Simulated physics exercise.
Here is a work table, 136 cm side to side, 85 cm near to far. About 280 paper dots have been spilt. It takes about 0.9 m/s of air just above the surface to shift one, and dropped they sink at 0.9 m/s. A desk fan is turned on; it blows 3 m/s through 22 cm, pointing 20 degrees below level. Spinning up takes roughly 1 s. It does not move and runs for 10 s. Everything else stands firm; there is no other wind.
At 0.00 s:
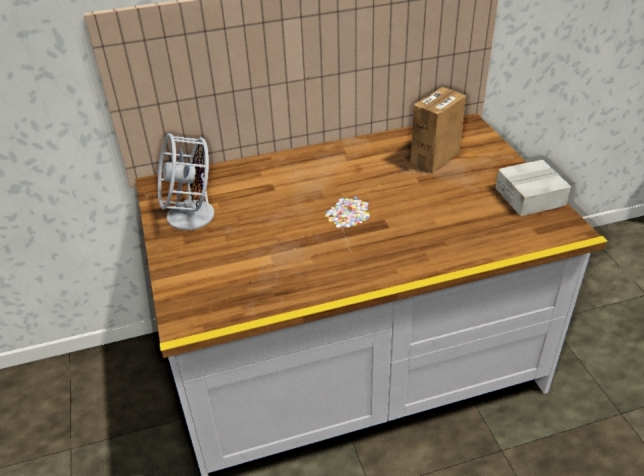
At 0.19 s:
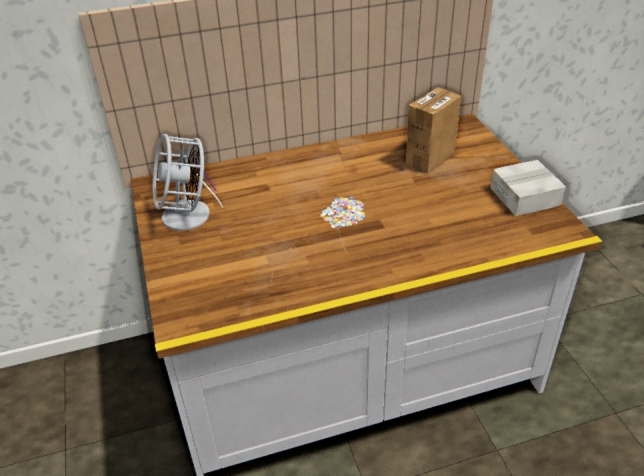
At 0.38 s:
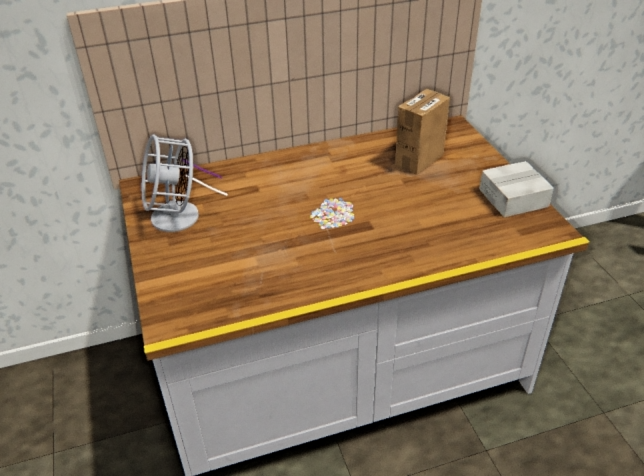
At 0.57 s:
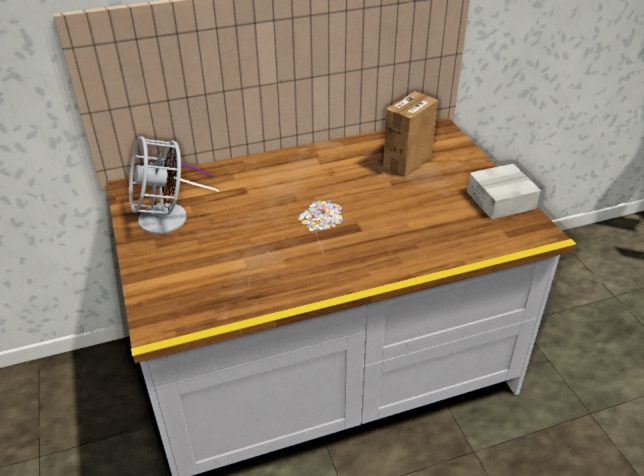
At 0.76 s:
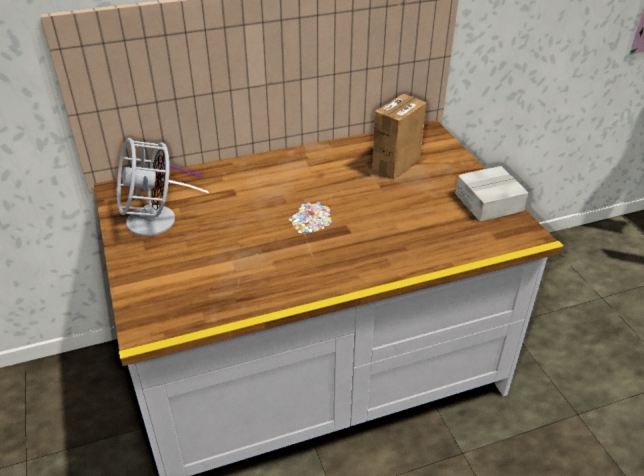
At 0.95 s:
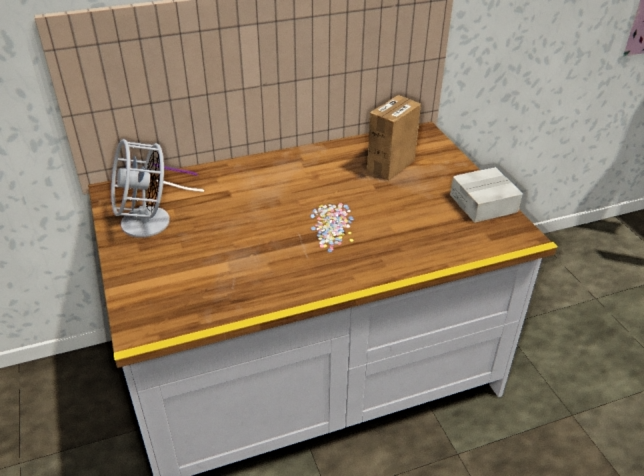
Pale, multicoloured paper dots lie still in a small heap at the middle of a wooden work table, then shift and spread toward the front right as the camera drifts slightly, sliding the scene leftward. A silvery desk fan stands at the left, a brown box and a low white box at the right. Seen from above the front, the yellow-edged, white-fronted table backs onto beige tiles in a grey-walled, dark-tiled room.
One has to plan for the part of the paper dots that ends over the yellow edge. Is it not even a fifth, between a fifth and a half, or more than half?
By then over half are over the yellow edge.
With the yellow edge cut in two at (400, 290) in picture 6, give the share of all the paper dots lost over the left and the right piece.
Some 0 % left, 100 % right.
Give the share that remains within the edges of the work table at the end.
Near 1 %.
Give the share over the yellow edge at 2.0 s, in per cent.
Near 90 %.
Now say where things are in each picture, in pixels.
In the first picture, the middle of the paper dots is near (348, 213), none has stirred yet and the mouth of the desk fan is at (182, 173).
In the second picture, the middle of the paper dots is near (343, 212), none has stirred yet and the yellow edge is centred on (396, 292).
In the third picture, the middle of the paper dots is near (333, 214), none has stirred yet, the top of a box is at (425, 101) and the top of a box is at (517, 179).
In the fourth picture, the middle of the paper dots is near (321, 216) and none has stirred yet.
In the fifth picture, the middle of the paper dots is near (312, 218) and about 1 % have left their places.
In the sixth picture, the middle of the paper dots is near (332, 224), the farthest in sight from the desk fan is at (351, 240) and about 95 % have left their places.
After 2.0 s, 40 % are on the move or not yet settled, 88 % are over the yellow edge.
After 3.2 s, 1 % are on the move or not yet settled, 99 % are over the yellow edge.
After 5.5 s, 1 % are on the move or not yet settled, 99 % are over the yellow edge.
After 10.0 s, at the end, 99 % are over the yellow edge.
